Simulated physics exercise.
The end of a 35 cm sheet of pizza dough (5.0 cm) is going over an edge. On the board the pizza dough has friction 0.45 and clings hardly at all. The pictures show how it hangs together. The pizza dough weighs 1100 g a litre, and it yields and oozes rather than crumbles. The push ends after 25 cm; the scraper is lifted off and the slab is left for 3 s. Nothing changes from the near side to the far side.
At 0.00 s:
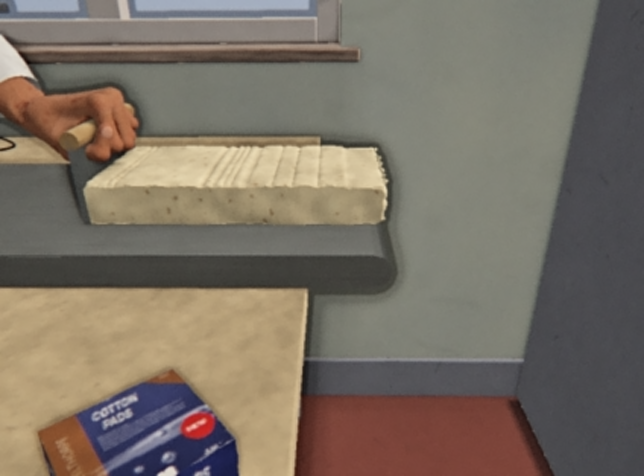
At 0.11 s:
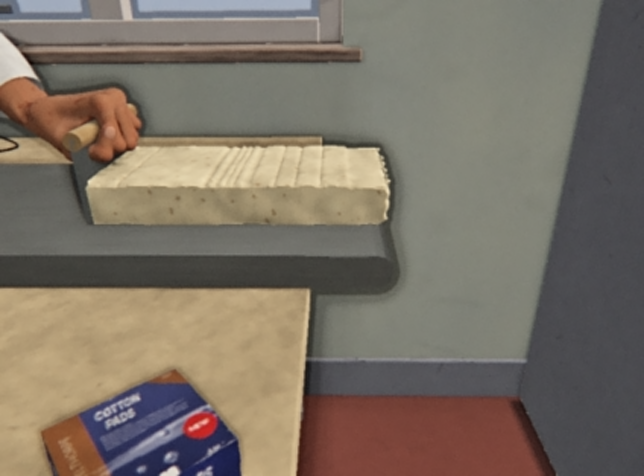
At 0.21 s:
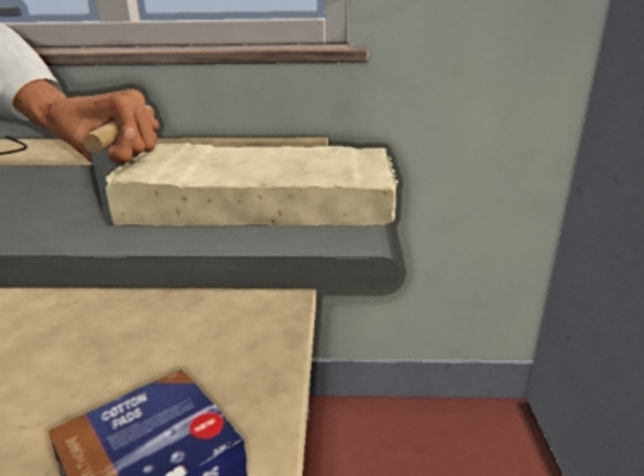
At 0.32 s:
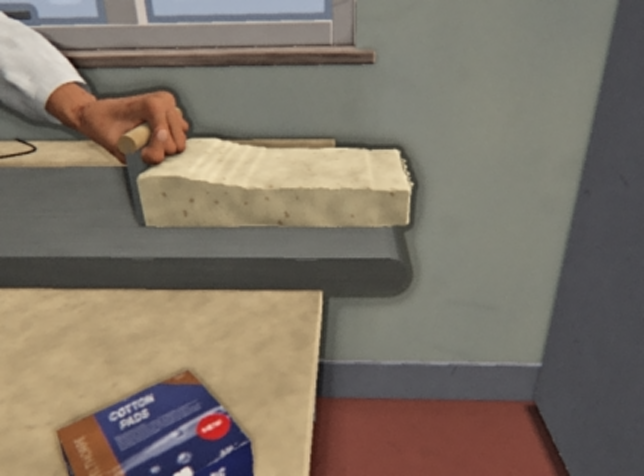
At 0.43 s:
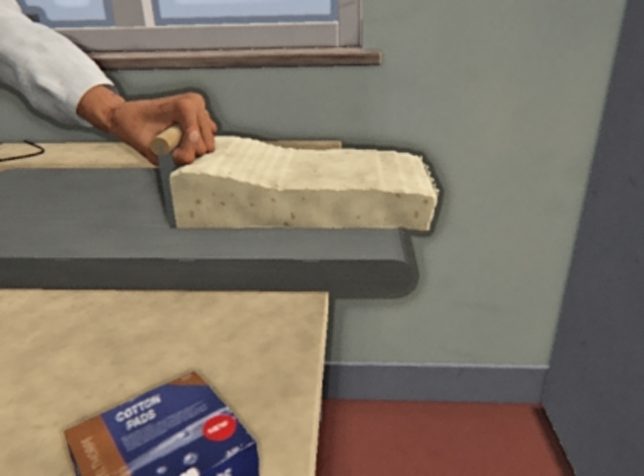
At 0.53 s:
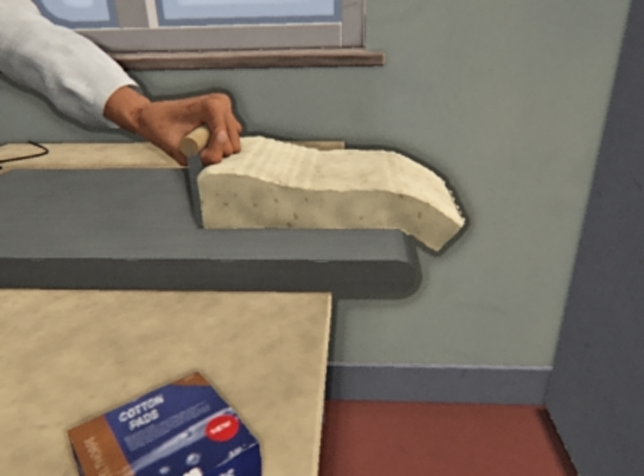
A hand in a white sleeve grips the wooden handle of a scraper behind a thick, cream-coloured slab of dough on a dark grey ledge, seen from the side in a grey-green room with a window. A blue and brown cotton pads box sits on the tan surface below. The hand pushes the slab rightward, and its front bends down over the rounded edge in one piece as the view drifts slightly left.
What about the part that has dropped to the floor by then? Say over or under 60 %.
Expect over 60 %.
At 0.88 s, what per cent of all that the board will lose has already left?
Some 50 per cent.
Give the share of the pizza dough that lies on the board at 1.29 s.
About 35 %.
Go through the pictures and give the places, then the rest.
Foot of the scraper at (91, 224), not yet moved; foremost bit of the pizza dough at (386, 188), in the first picture.
Foot of the scraper at (94, 225), not yet moved; foremost bit of the pizza dough at (388, 188), in the second picture.
Foot of the scraper at (113, 225), moved 1.5 cm; foremost bit of the pizza dough at (395, 199), in the third picture.
Foot of the scraper at (145, 227), moved 4.5 cm; foremost bit of the pizza dough at (411, 197), 3 % of it past the edge, in one piece, in the fourth picture.
Foot of the scraper at (176, 228), moved 7.5 cm; foremost bit of the pizza dough at (436, 203), 9 % of it past the edge, in one piece, in the fifth picture.
Foot of the scraper at (204, 228), moved 10 cm; foremost bit of the pizza dough at (461, 229), 17 % of it past the edge, in one piece, in the sixth picture.
After 0.88 s, 54 % lies on the board and 0 % has fallen.
After 1.29 s, 34 % lies on the board and 43 % has fallen.
After 1.70 s, 20 % lies on the board and 43 % has fallen.
After 2.11 s, none lies on the board and 100 % has fallen.
After 4.11 s, none lies on the board and 100 % has fallen.
